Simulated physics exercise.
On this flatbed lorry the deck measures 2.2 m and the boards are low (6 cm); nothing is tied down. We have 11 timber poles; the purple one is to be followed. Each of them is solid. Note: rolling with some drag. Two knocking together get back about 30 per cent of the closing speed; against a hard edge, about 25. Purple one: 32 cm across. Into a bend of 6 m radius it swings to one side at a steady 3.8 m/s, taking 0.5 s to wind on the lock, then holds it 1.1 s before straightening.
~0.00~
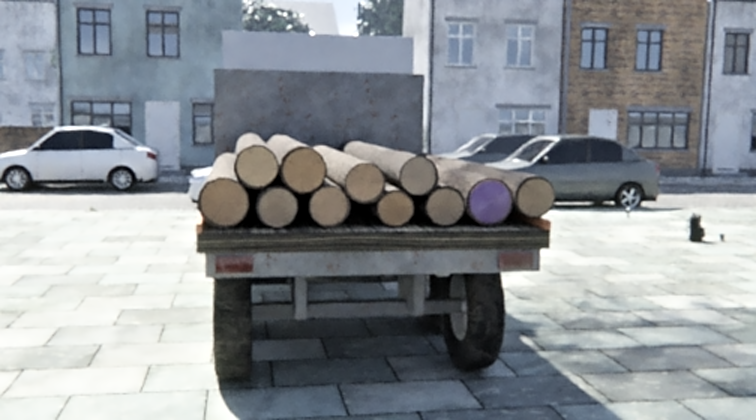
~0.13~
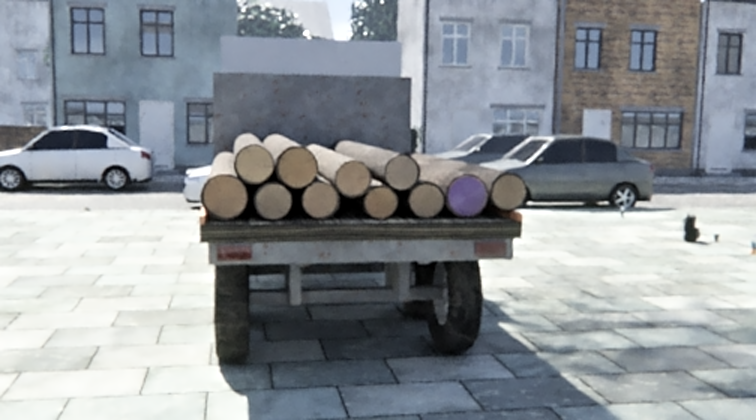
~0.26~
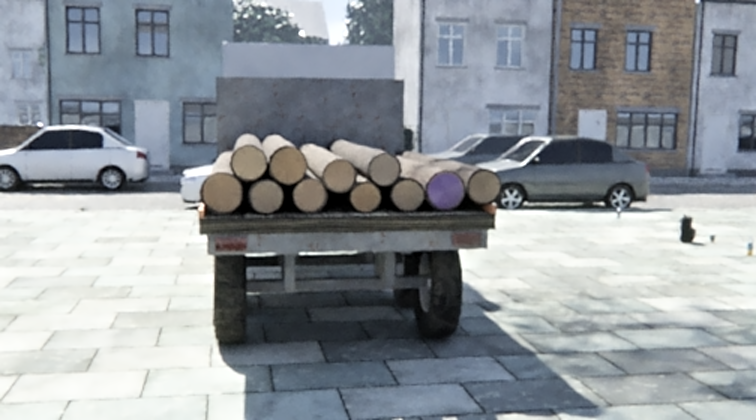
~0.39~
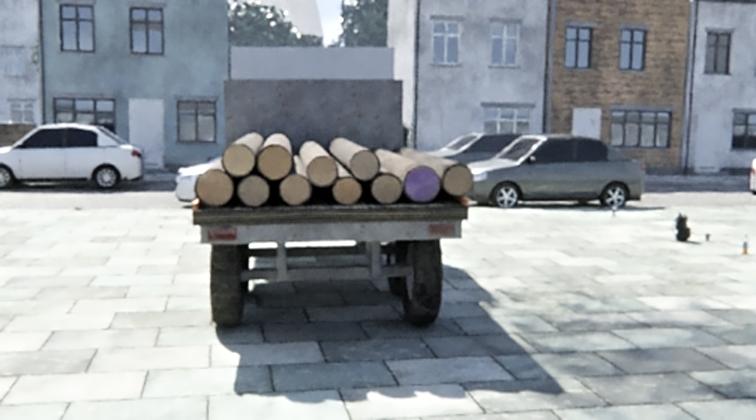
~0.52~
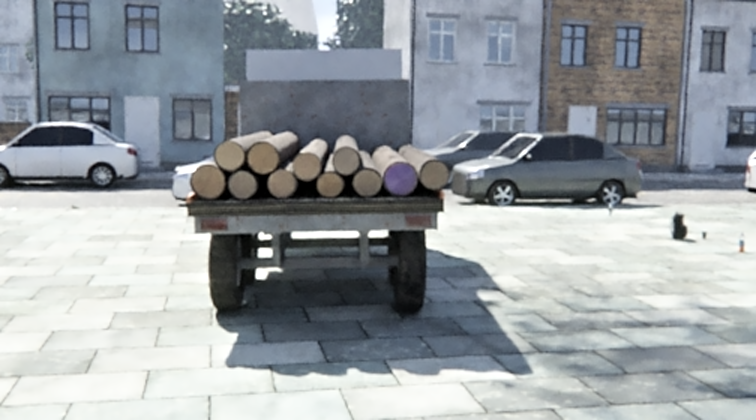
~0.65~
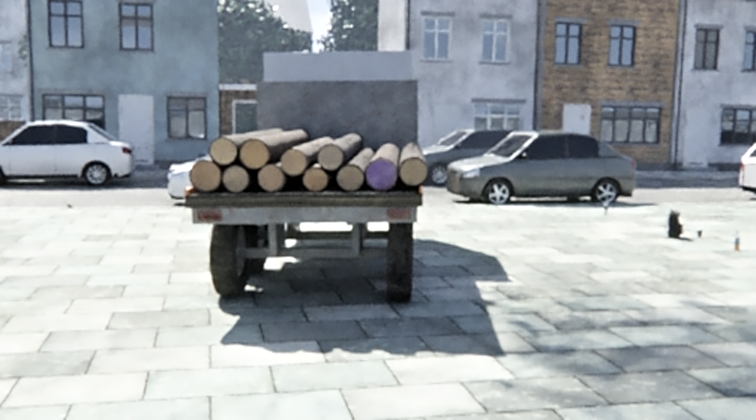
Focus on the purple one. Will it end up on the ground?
No.
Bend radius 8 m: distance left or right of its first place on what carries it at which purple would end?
10 cm leftwards, roughly.
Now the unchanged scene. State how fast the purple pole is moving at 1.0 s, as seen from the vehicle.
Its speed is roughly 0.1 m/s.
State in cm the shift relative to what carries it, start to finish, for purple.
Purple: Roughly 15.
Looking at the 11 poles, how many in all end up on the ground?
It comes to 0.
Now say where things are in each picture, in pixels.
In the first picture, purple (491, 202); 7 of the 11 make up the bottom layer.
In the second picture, purple (468, 196); the deck is level.
In the third picture, purple (446, 191); the deck is a shade lower on the left.
In the fourth picture, purple (422, 185); the deck slopes 1° down to the left.
In the fifth picture, purple (401, 179); the deck slopes 2° down to the left.
In the sixth picture, purple (381, 175); the deck slopes 2° down to the left.
Then, 1.0 s in, purple is on the deck, 45 cm from the right edge, rolling left; 0 gone from the deck.
Then, 1.3 s in, still the same for purple; 0 gone from the deck.
Then, 1.7 s in, purple is on the deck, 50 cm from the right edge; 0 gone from the deck.
In the end (2.1 s), purple is on the deck, 50 cm from the right edge; 0 gone from the deck.
